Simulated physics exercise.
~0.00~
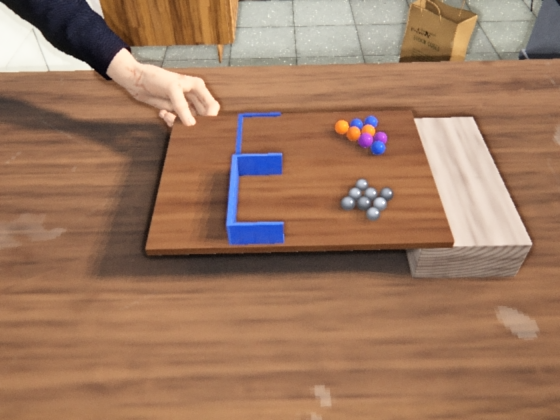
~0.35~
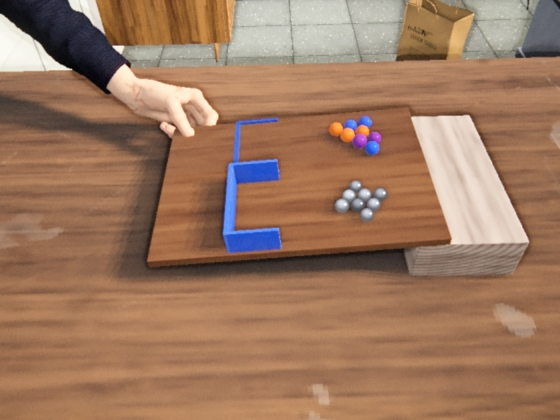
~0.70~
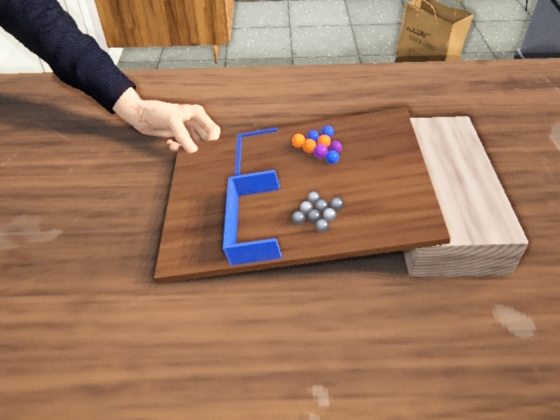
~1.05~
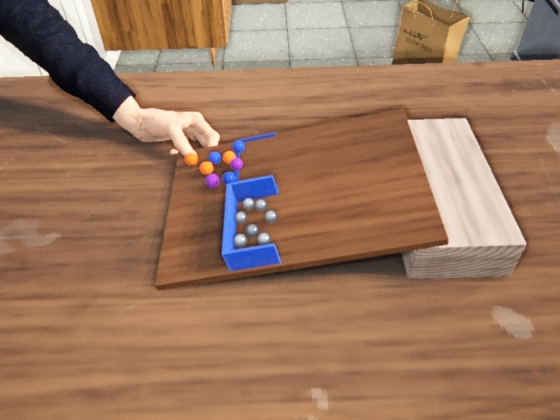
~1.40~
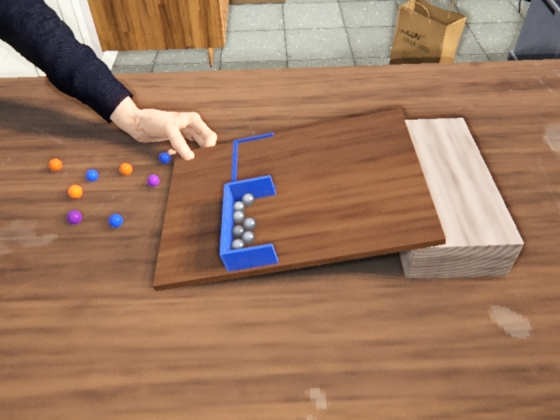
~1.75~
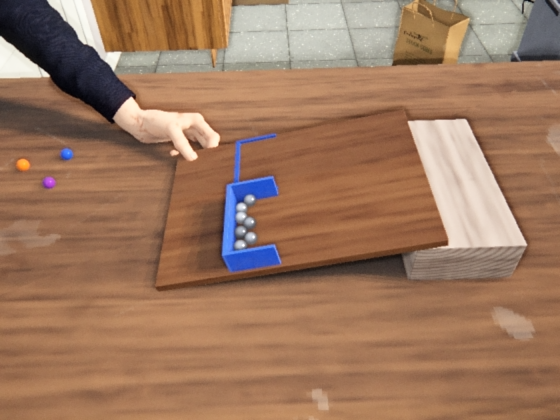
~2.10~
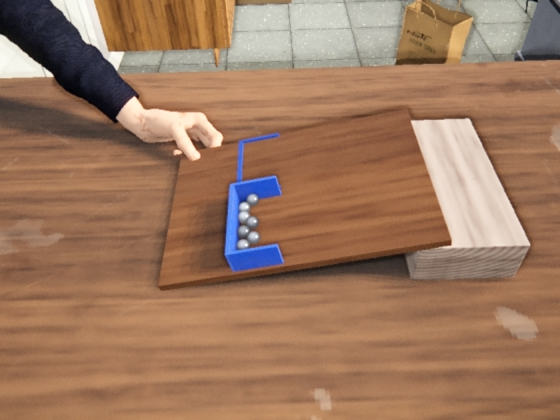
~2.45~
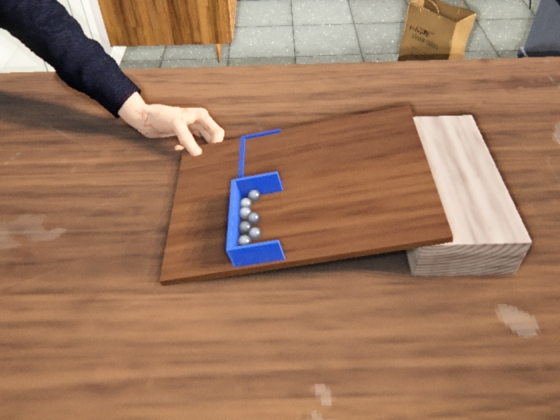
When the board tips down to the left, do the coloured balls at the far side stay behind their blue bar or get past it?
They get past it and roll away across the table to the left. The grey balls on the near side pile up behind their own blue barrier.
On a table, a hand tilts a board, coloured balls roll off and grey ones stay.
